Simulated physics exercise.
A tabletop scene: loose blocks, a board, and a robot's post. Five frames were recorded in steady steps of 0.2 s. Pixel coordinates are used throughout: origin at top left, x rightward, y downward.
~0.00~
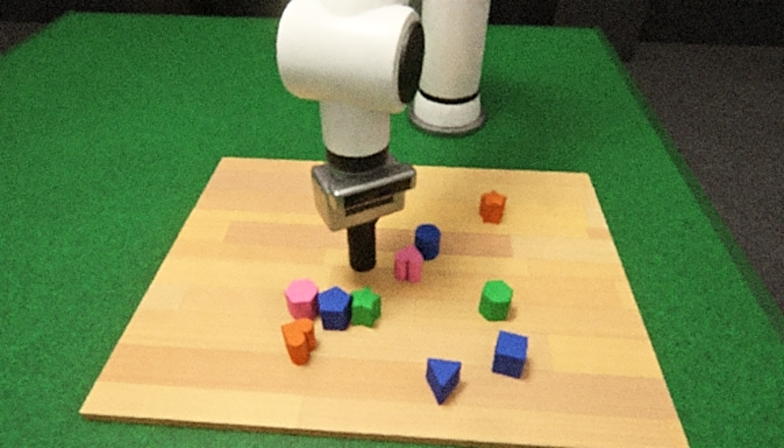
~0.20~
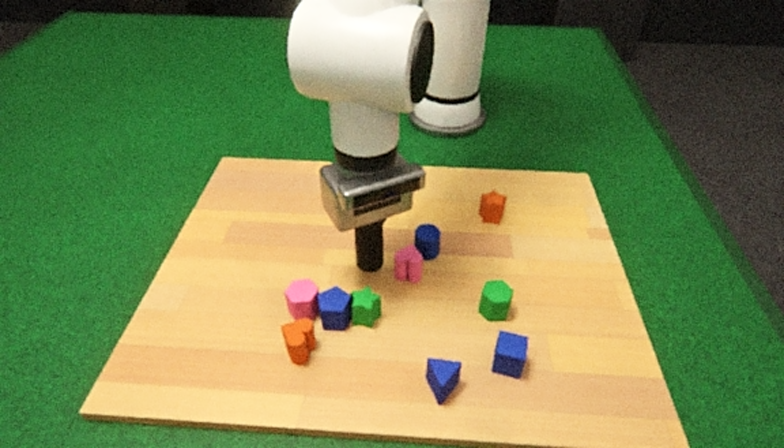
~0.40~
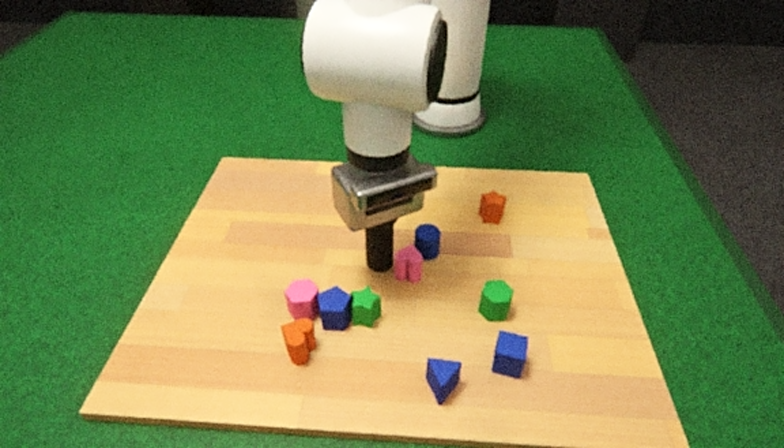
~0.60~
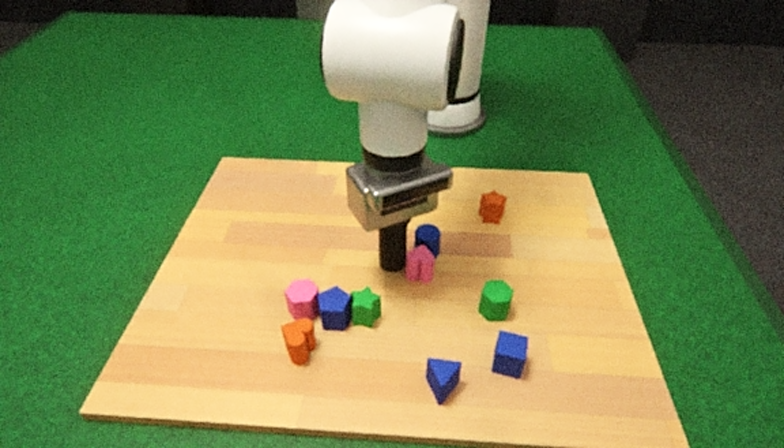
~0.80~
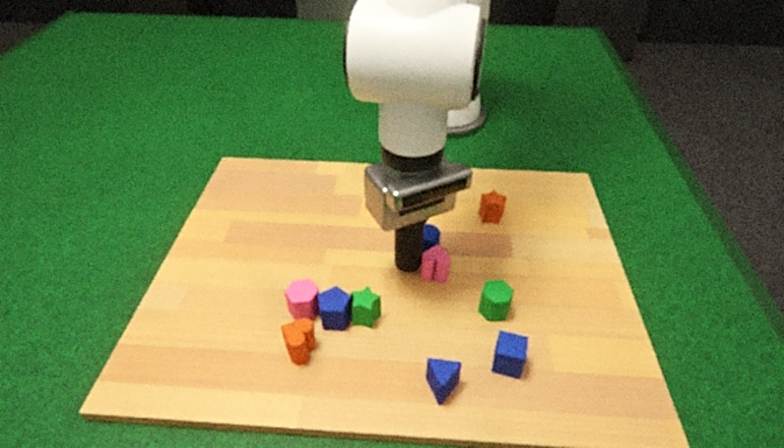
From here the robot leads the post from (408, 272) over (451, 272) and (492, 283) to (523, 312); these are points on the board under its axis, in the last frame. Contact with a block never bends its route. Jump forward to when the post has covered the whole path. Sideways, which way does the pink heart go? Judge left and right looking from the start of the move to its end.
Side: Left.
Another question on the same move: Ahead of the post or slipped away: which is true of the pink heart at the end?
My answer is that the pink heart has slipped off.
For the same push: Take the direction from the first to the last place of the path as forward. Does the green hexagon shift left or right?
With start-to-end as forward, it shifts right.
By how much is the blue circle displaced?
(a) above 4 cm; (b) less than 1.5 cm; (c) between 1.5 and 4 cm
My pick is b.
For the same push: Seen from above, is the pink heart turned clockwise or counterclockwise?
It twists against the clock when seen from above.
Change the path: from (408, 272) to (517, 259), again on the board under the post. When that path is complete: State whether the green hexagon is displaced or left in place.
Its place stays the same.
What follows on the original path. One third of the way, post (452, 263); pink heart (482, 256).
Two thirds of the way, post (494, 274); pink heart (523, 260), turned 35° anticlockwise.
At the end, post (525, 303); blue circle in place; pink heart (530, 265), turned 80° anticlockwise; green hexagon (503, 303), turned 65° clockwise.
